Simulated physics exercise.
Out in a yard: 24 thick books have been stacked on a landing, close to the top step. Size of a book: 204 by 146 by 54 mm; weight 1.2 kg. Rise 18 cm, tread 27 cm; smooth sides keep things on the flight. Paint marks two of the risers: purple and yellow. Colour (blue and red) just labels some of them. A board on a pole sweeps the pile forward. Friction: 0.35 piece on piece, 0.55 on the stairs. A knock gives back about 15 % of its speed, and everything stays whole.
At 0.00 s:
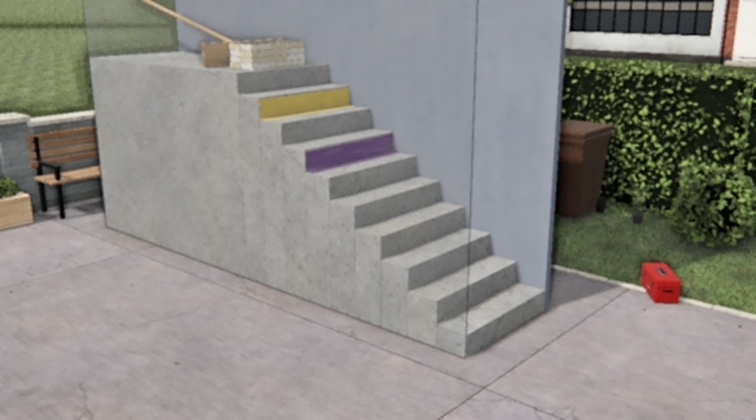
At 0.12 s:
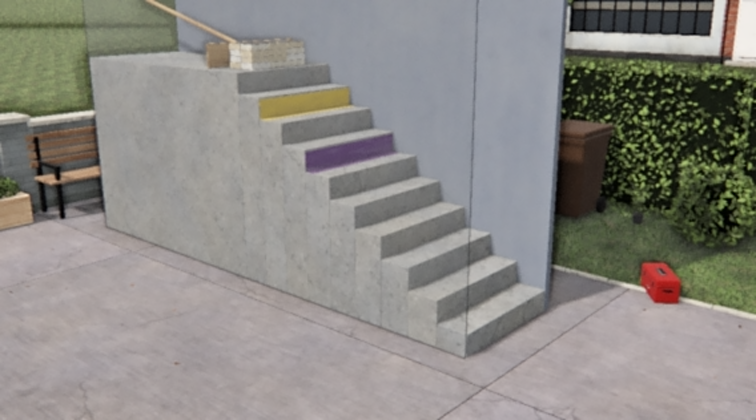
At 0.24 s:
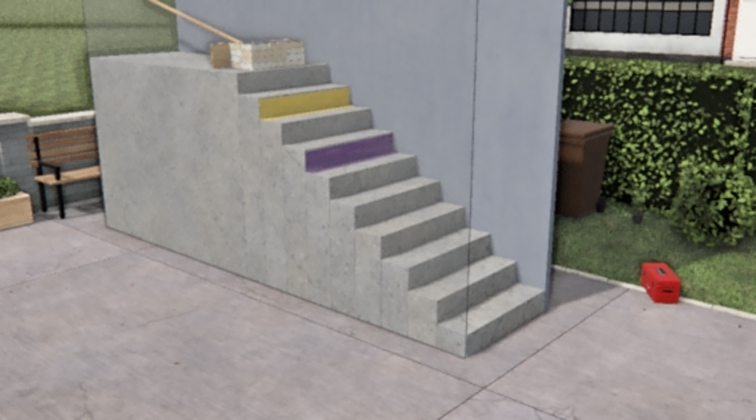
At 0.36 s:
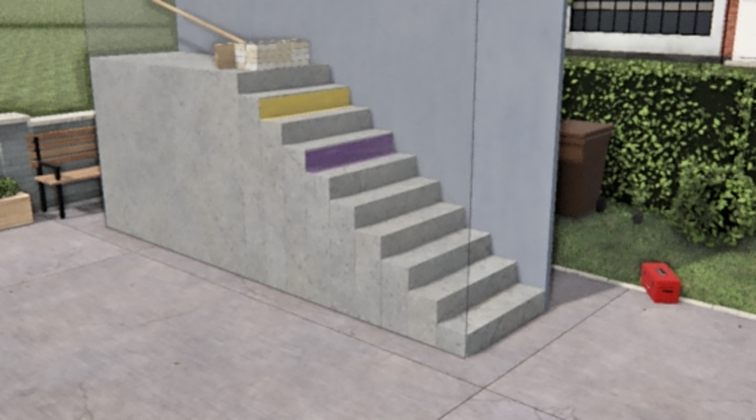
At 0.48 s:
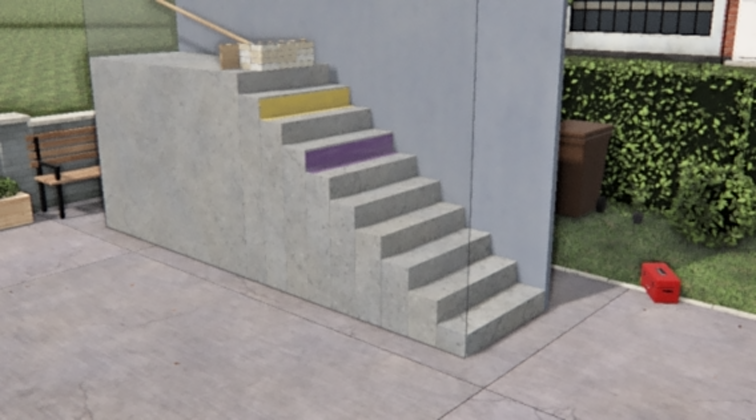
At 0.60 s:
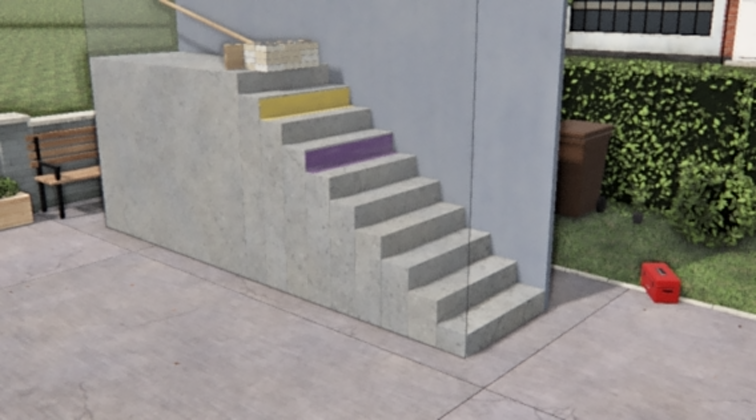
Yard with concrete steps, one yellow and one purple, as a board on a pole slowly pushes a pale stack rightward.
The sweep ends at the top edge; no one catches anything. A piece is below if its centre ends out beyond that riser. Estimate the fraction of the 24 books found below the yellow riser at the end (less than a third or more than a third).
Upwards of a third of them.
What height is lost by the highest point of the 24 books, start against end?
About 19 cm.
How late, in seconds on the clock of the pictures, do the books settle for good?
Around 2.5 s.
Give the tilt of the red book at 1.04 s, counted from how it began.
About 60°.
Around 0.76 s, none of the 24 books below the yellow riser, 24 disturbed; red book tipped 32°, 9 cm lower; blue book tipped 31°, 9 cm lower.
Around 1.04 s, 9 of the 24 books below the yellow riser; blue book tipped 65°, 32 cm lower; red book tipped 65°, 35 cm lower.
Around 1.74 s, 15 of the 24 books below the yellow riser; blue book tipped 50°, 53 cm lower; red book 66 cm lower.
Finally (2.9 s), 15 of the 24 books below the yellow riser; blue book 55 cm lower; red book 66 cm lower. That is 62 per cent. Seen by the last camera, middles, blue book near (322, 132), red book near (326, 140).
